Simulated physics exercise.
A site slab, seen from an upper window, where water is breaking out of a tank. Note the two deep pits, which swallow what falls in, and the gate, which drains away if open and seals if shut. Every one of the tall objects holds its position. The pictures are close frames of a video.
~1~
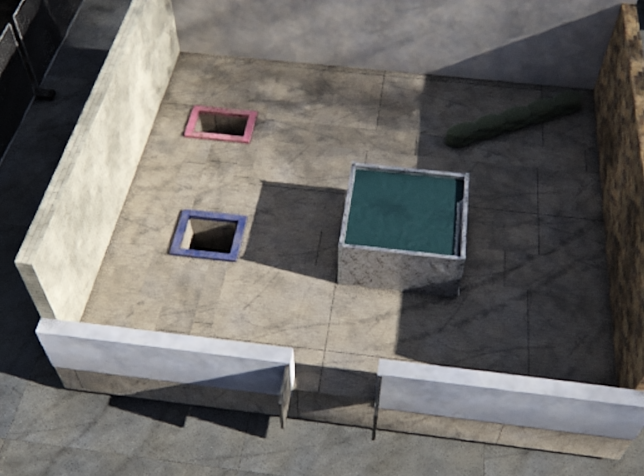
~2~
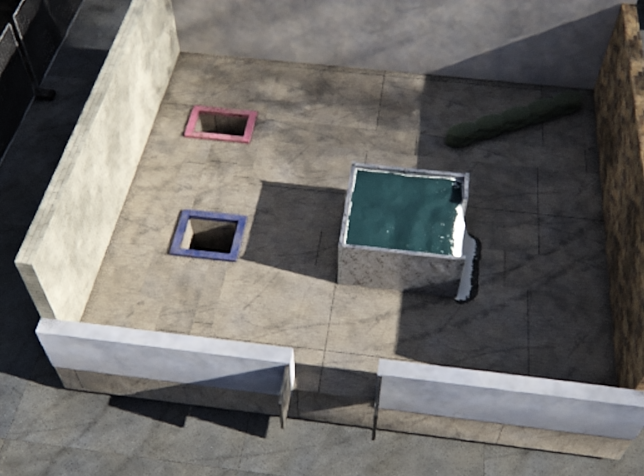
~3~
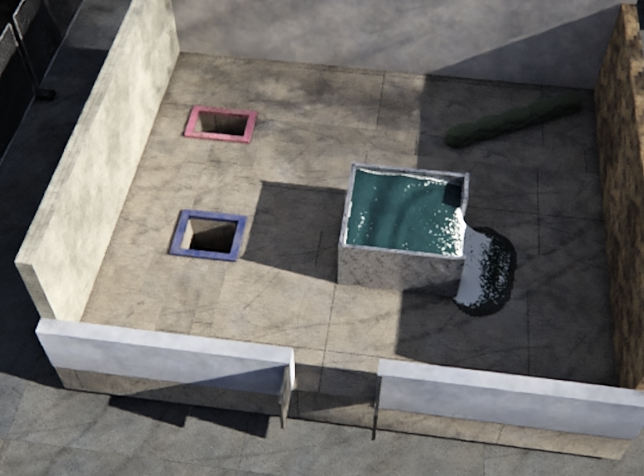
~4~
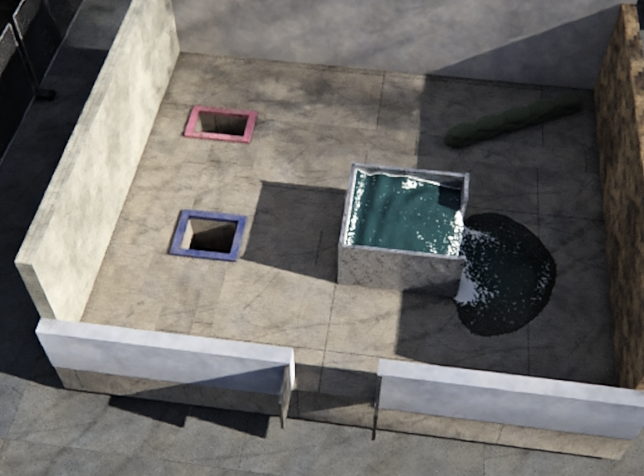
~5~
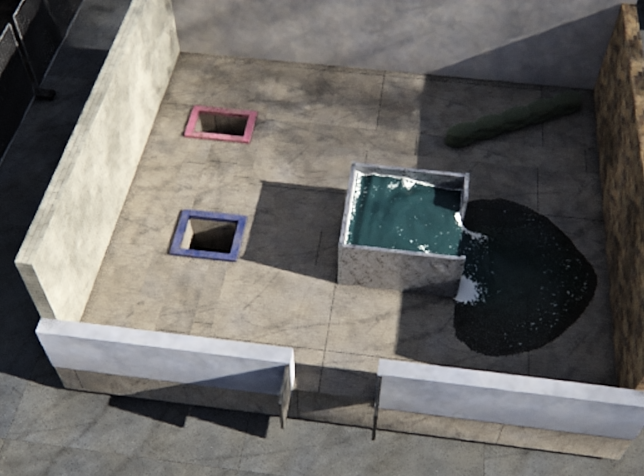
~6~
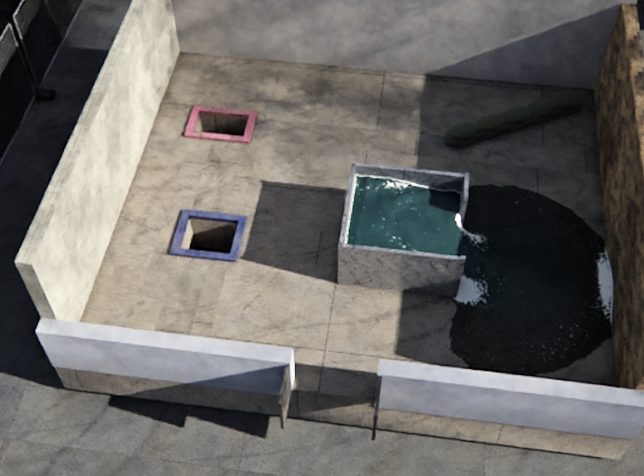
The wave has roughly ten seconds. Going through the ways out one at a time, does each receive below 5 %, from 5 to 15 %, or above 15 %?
In the end the gate will receive a cut falling short of five per cent; the pink pit will receive a cut falling short of five per cent; the blue pit will receive a cut falling short of five per cent.
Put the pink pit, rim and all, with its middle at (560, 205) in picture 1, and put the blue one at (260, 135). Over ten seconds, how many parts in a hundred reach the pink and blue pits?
Percentages by pit: Pink at 20, blue at 0.
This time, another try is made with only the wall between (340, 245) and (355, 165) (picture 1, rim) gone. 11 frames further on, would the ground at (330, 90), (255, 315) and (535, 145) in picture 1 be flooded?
Going point by point: Left unwetted, waterlogged, left unwetted.
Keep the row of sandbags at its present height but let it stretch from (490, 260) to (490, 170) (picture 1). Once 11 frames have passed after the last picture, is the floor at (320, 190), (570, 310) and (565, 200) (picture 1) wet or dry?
Spot one stays bare, spot two gets soaked, spot three gets soaked.
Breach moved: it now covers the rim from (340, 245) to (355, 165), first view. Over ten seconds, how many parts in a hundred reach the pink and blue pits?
In percent: Pink 6, blue 25.
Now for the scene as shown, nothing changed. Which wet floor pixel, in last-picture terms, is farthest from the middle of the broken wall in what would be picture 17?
Front's tip: Near (587, 93).
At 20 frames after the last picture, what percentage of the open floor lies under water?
Share estimate: About 40 per cent.
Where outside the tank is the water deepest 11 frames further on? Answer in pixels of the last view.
Deepest point: About (608, 369).
A moment on, water covers 20 % of the floor; the gate 0 %, the pink pit 0 %, the blue pit 0 %.
Next, water covers 20 % of the floor; the gate 0 %, the pink pit 0 %, the blue pit 0 %.
Then, water covers 40 % of the floor; the gate 0 %, the pink pit 0 %, the blue pit 0 %.
Later, water covers 70 % of the floor; the gate 1 %, the pink pit 0 %, the blue pit 1 %.
In the end, water covers 90 % of the floor; the gate 2 %, the pink pit 0 %, the blue pit 1 %.
